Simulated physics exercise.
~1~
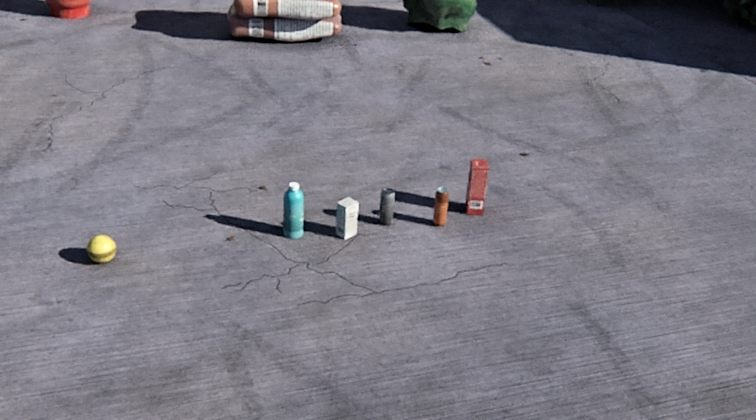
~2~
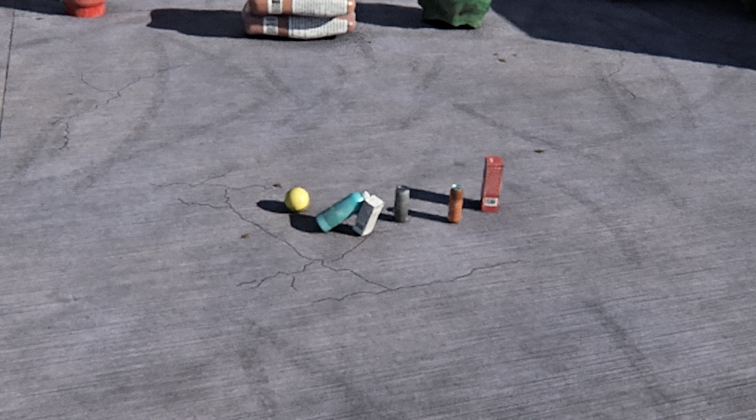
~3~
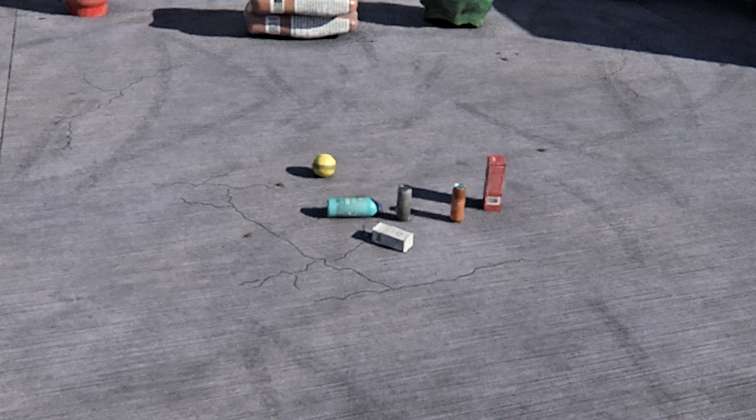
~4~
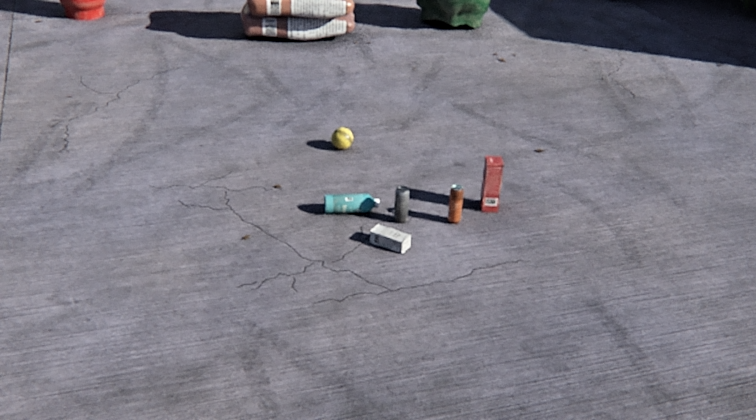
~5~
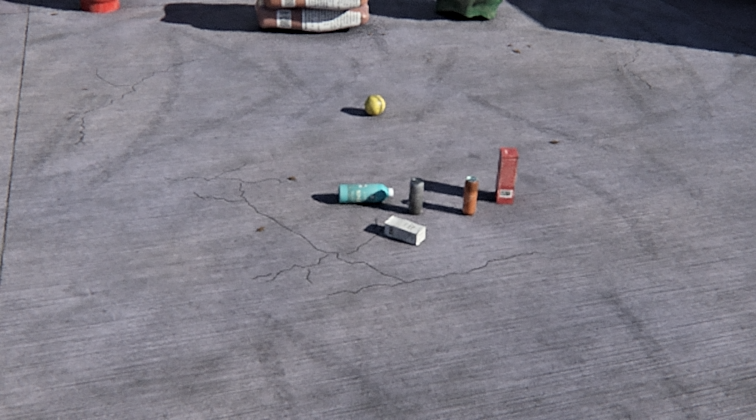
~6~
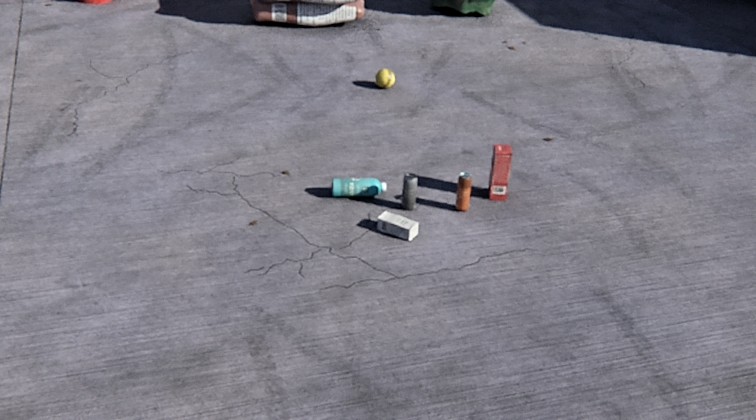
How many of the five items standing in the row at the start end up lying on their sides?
Two of them end up on their sides, the turquoise bottle and the white carton.
